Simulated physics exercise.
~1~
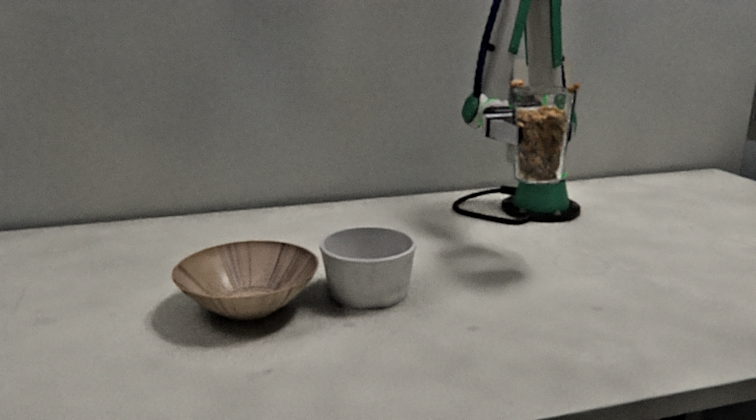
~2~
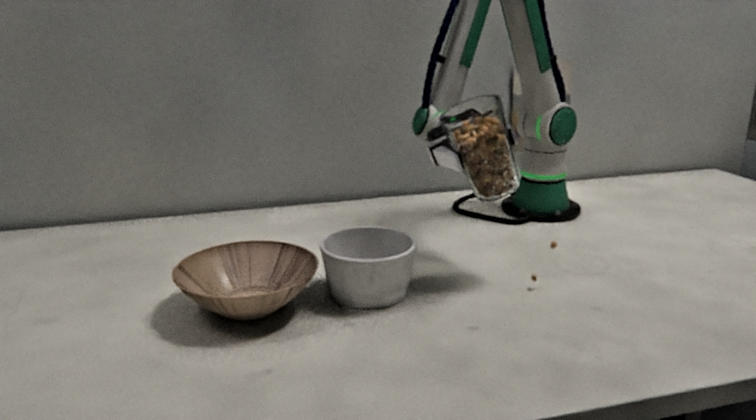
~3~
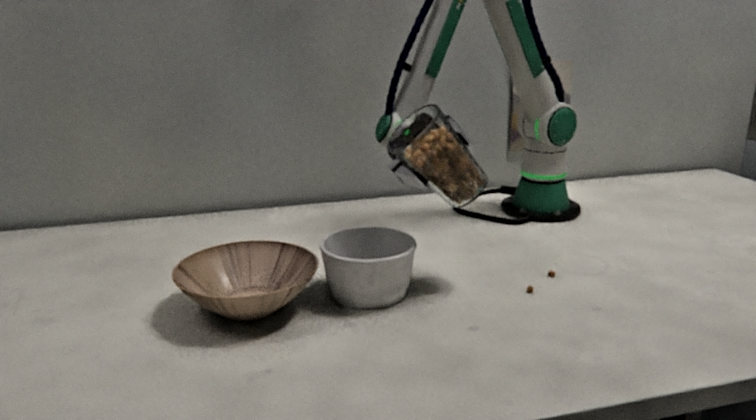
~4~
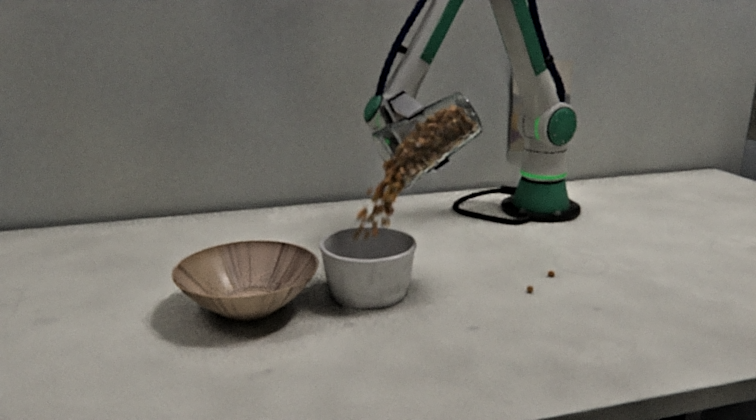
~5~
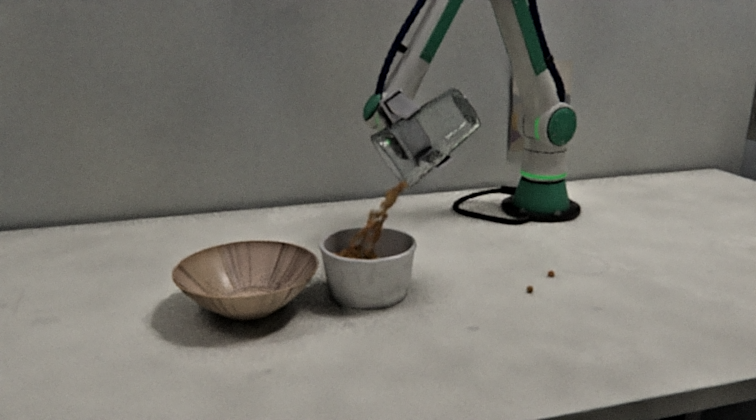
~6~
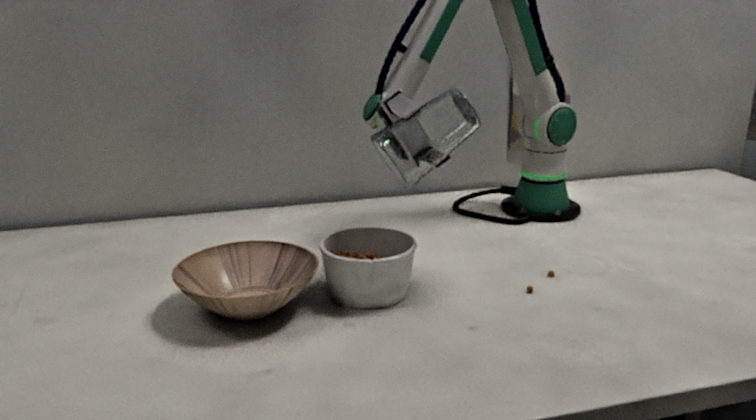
At the start, a green and white robot arm holds a clear cup full of small brown pieces upright at the back right of a pale table, with a wooden bowl and a white bowl standing side by side to the left. The arm carries the cup left and leans it, and two pieces drop onto the table. It tips the cup further above the white bowl, and the pieces begin to stream down. The cup turns mouth-down and empties. Finally it hangs still, with the pieces in the white bowl, two on the table and none visible in the wooden bowl.
